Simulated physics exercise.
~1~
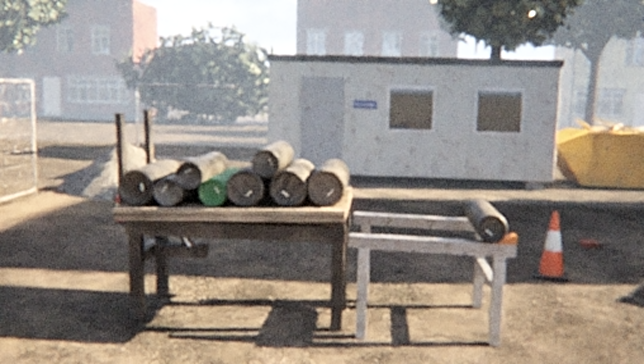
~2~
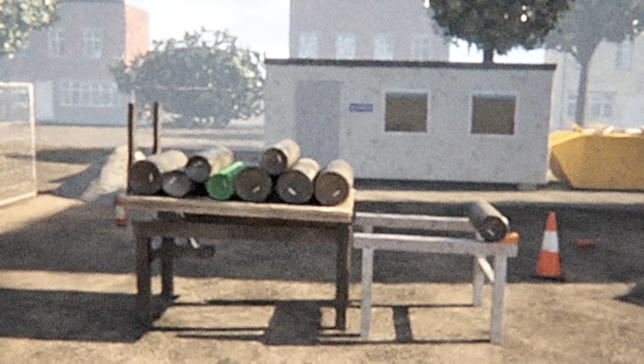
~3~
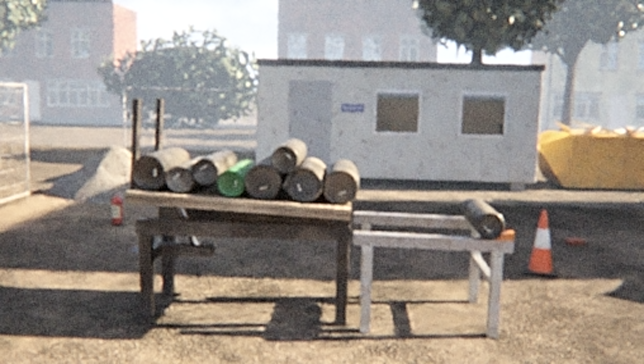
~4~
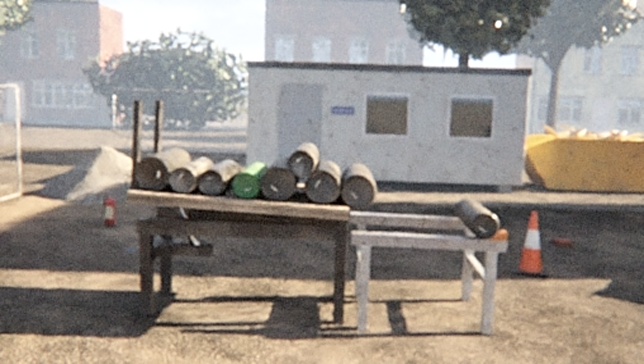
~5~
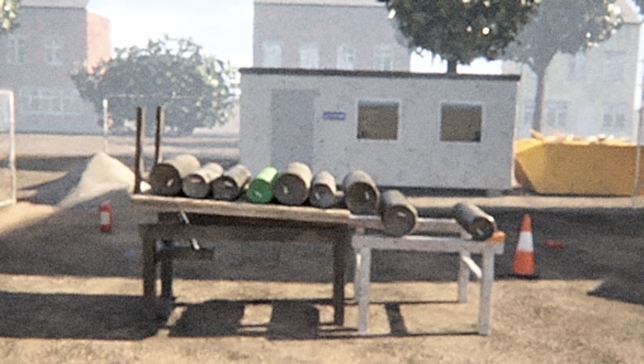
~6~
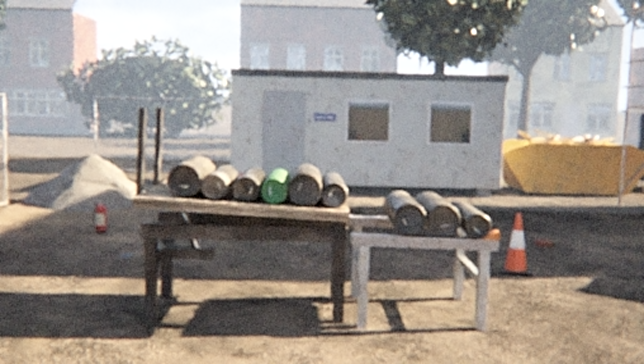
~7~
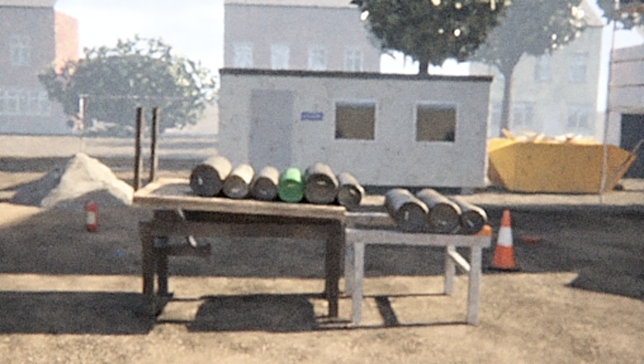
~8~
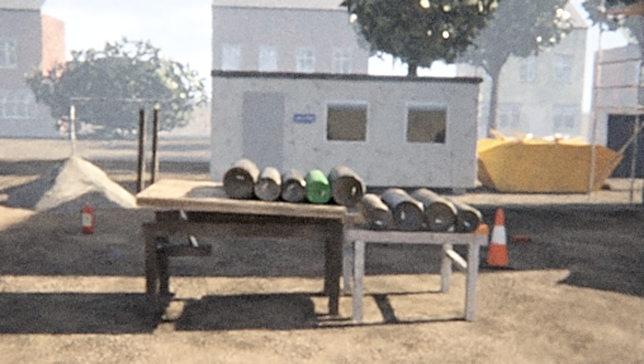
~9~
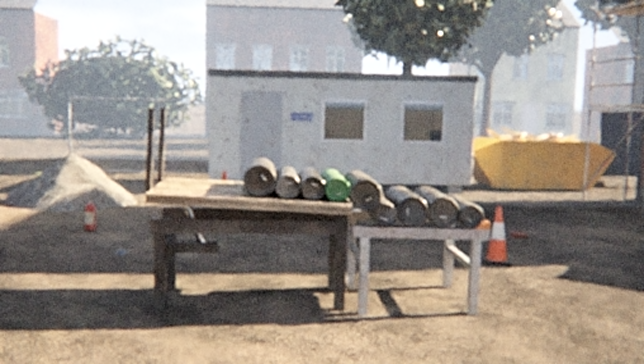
At the start, a green gas cylinder sits among several dark ones piled on a wooden deck, while a single dark cylinder rests at the far end of a lower white rack to the right. The deck's left side lifts slightly as the view drifts sideways, and the pile spreads into a row. The cylinders on the right roll over the edge onto the rack and gather against the one already there. The green one rolls right behind them with the other dark cylinders. It ends still on the tipped deck, near its right edge, with none seen on the ground.
